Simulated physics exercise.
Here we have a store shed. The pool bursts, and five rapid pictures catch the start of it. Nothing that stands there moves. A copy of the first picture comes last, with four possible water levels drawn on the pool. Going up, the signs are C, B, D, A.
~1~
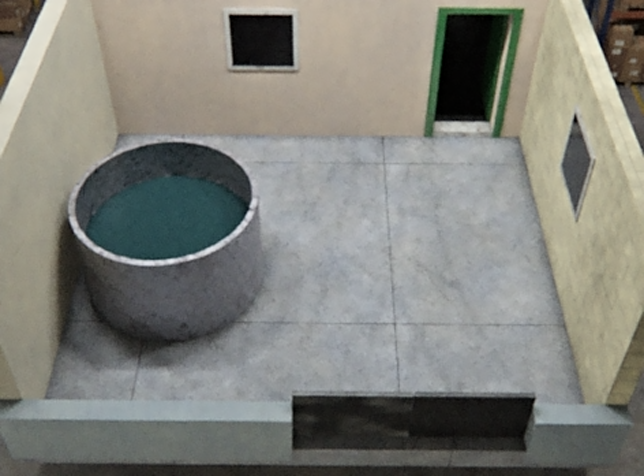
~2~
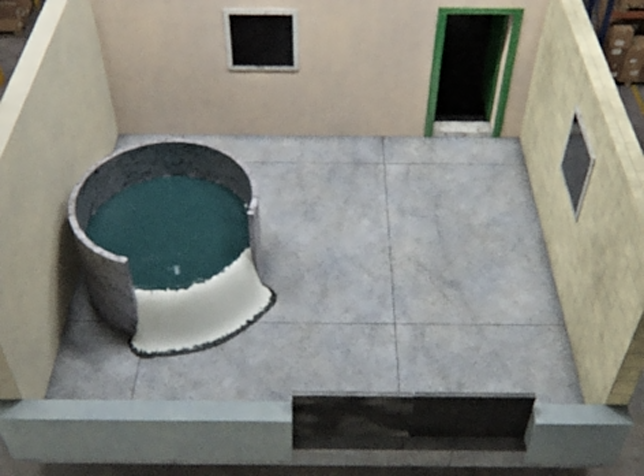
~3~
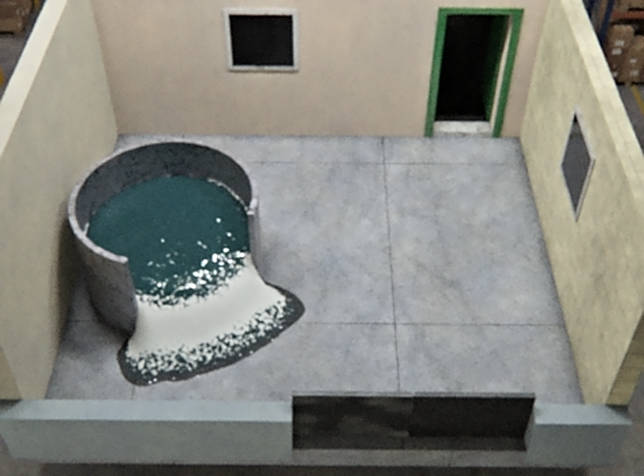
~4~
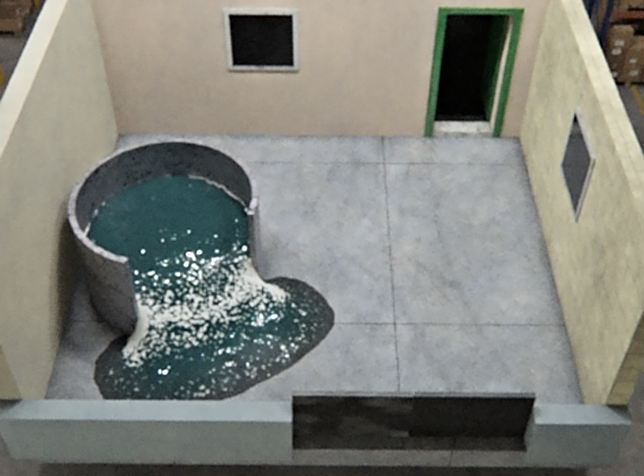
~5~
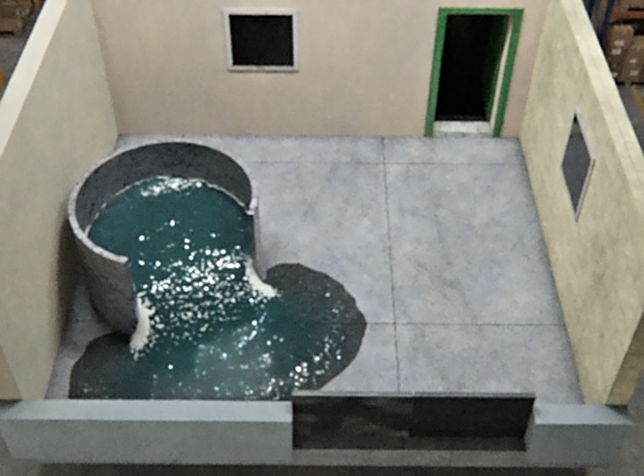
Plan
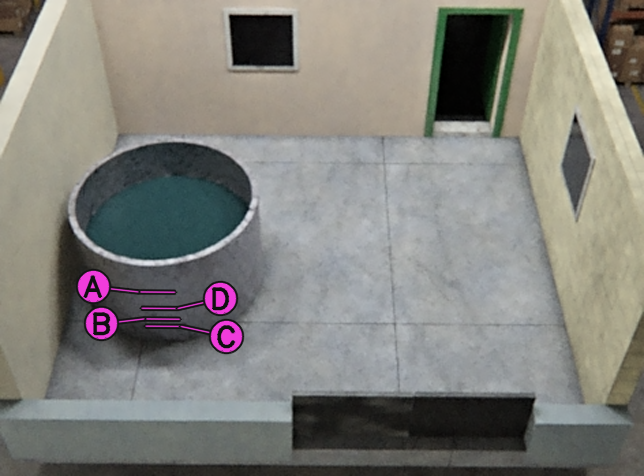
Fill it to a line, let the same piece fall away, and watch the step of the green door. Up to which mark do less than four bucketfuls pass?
I would pick level B.
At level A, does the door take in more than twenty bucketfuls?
Yes, it does.
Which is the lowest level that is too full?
Level D.
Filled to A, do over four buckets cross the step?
Yes.
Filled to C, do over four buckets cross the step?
No.
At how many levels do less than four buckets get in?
Two.
In magenta, A at (156, 292); B at (161, 319); C at (163, 326); D at (159, 308); from the bottom up C, B, D, A.
With A, dozens of bucketfuls pour in.
With B, a splash gets over, under a bucket.
With C, nothing gets over.
With D, about 9 bucketfuls get in.
